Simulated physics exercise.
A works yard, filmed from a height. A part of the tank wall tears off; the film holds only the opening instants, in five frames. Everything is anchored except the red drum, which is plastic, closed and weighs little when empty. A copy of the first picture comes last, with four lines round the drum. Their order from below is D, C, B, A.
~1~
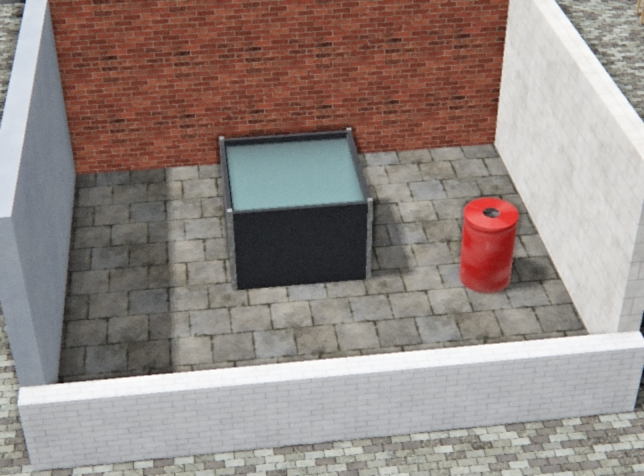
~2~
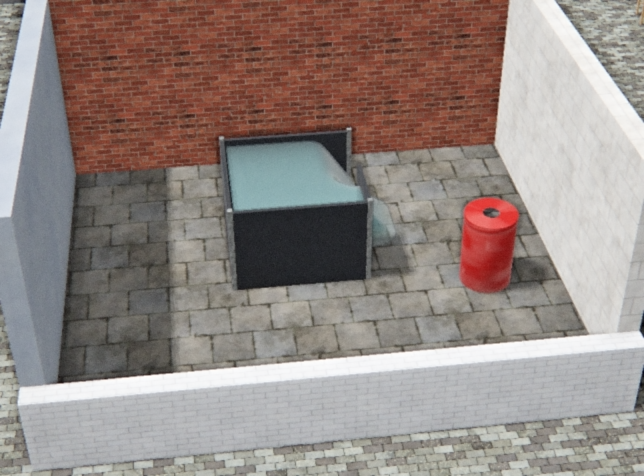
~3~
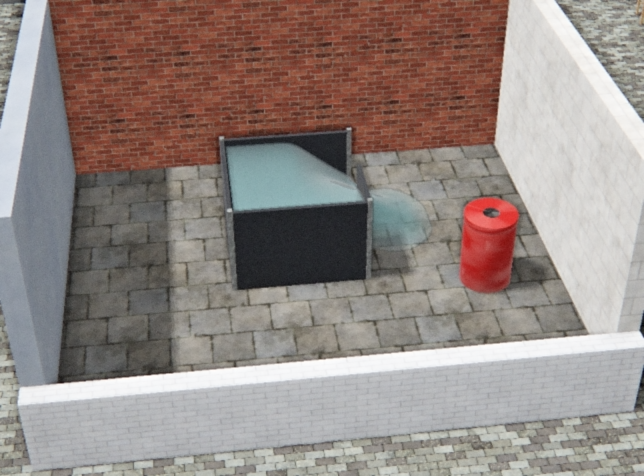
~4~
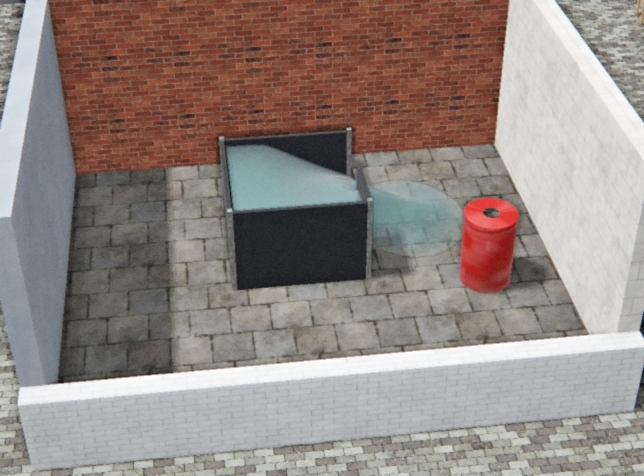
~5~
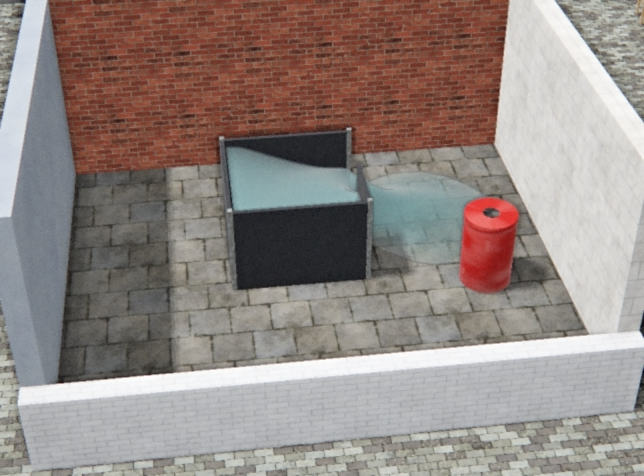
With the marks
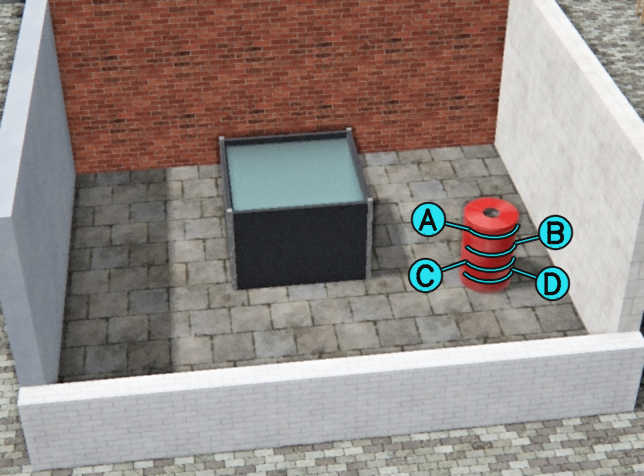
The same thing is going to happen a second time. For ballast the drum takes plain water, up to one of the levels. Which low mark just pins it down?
Take C.
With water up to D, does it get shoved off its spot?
Yes, it does.
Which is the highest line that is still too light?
D.
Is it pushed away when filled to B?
No.
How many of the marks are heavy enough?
Three of the four.
In cyan, A at (497, 237); B at (495, 255); C at (494, 270); D at (493, 281); from the bottom up D, C, B, A.
With A, it does not move.
With B, it does not move.
With C, it does not move.
With D, it is pushed about half its own width away.
